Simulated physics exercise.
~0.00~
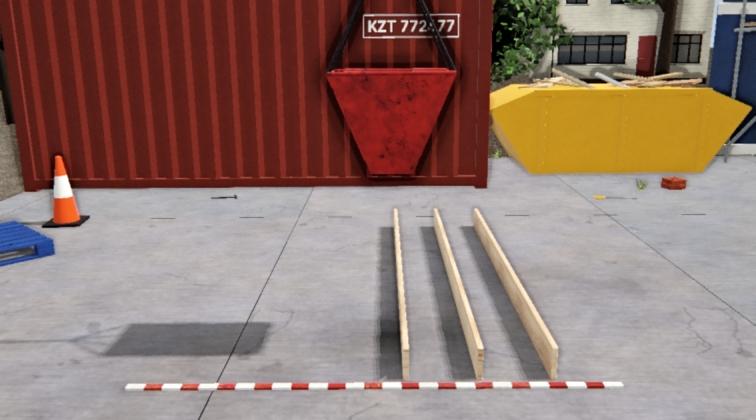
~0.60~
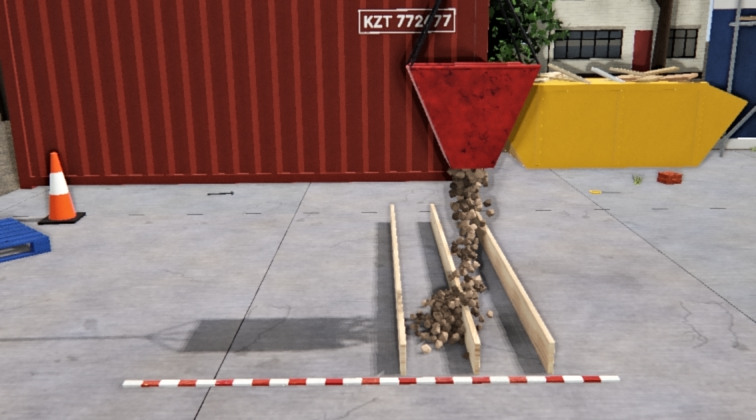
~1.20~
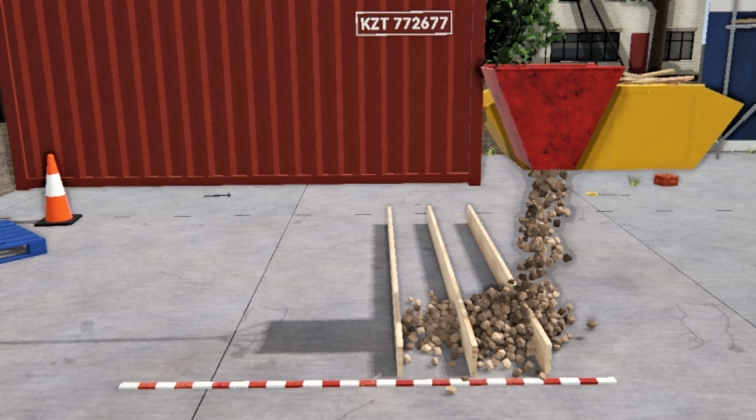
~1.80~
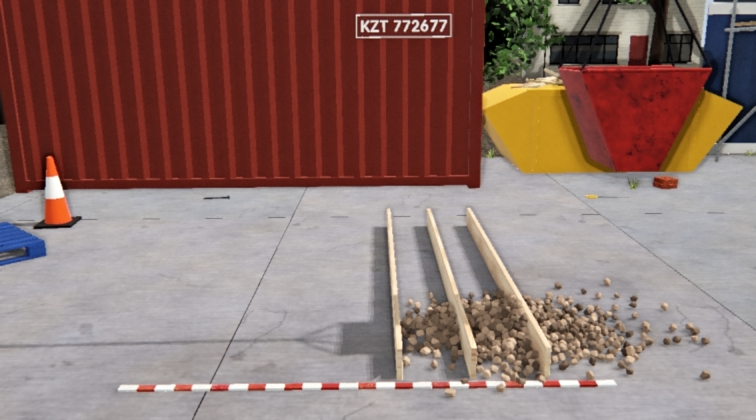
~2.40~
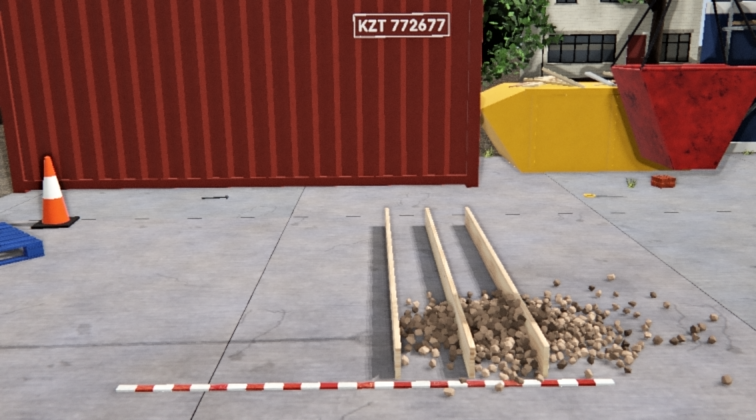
The video shows a red skip moving rightwards above a concrete yard, pouring brown stones over three wooden planks. The stones fill the front of the left bay, then the right bay, and spill beyond the planks, ending spread on the ground as the emptied skip moves off right.
